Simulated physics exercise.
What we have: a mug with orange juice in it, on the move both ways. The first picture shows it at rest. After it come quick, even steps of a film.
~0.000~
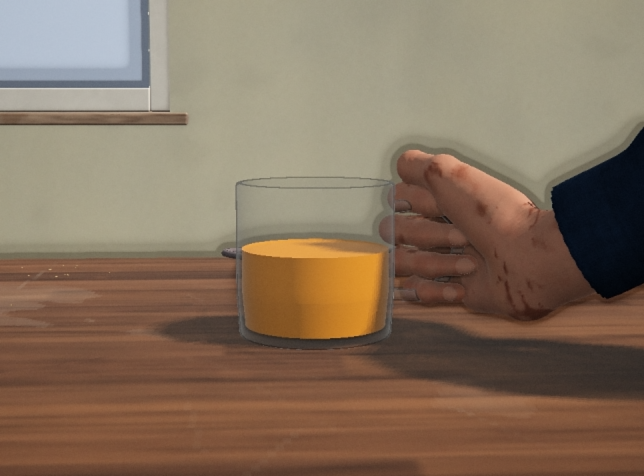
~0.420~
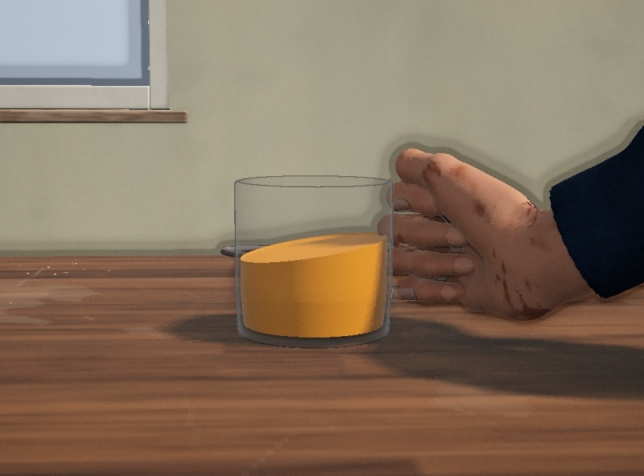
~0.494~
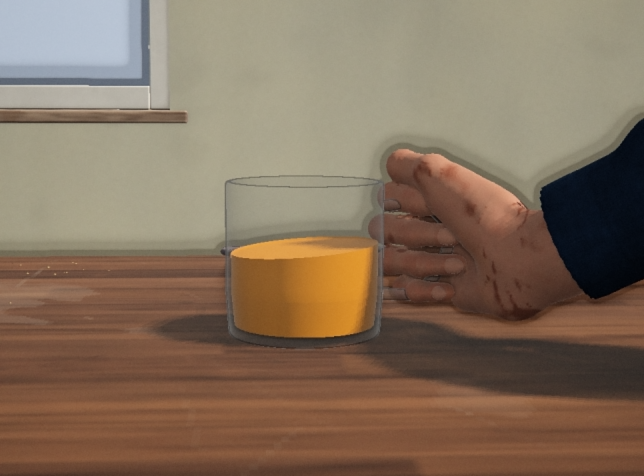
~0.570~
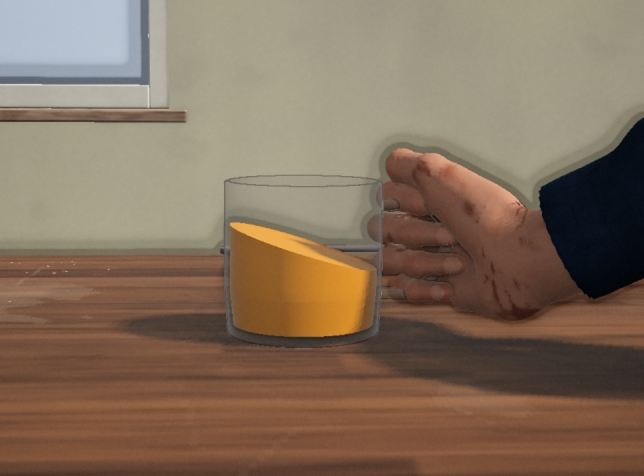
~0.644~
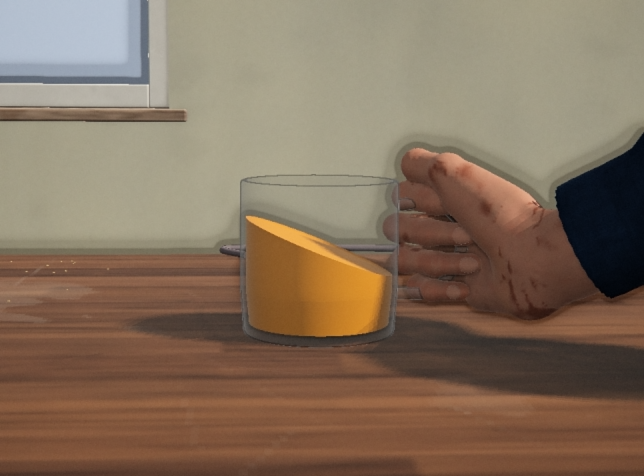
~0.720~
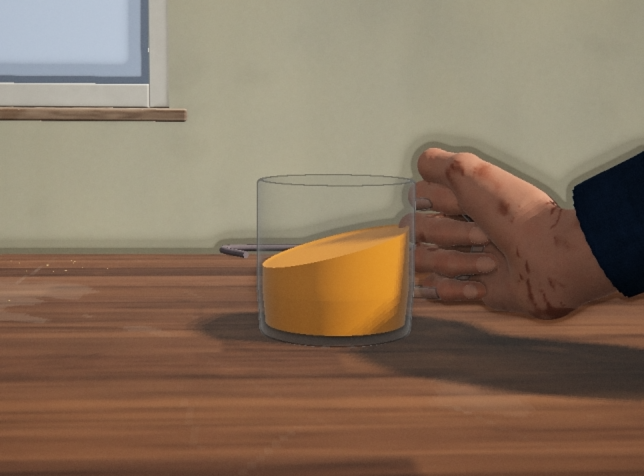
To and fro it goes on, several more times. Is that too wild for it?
As it turns out, it loses some.
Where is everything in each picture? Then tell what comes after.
Mug (315, 253) about half full; at rest, in the first picture.
Mug about half full, surface at (314, 249); surface clearly higher on the right, in the second picture.
Mug (305, 252) about half full; surface a little higher on the right, in the third picture.
Mug about half full, surface at (304, 248); surface much higher on the left, in the fourth picture.
Mug (320, 251) about half full; surface much higher on the left, in the fifth picture.
Mug about half full, surface at (336, 248); surface clearly higher on the right, in the sixth picture.
Around 1.0 s, the highest wave so far goes over the rim.
Around 5.1 s, the highest wave so far goes over the rim; some is on the top.
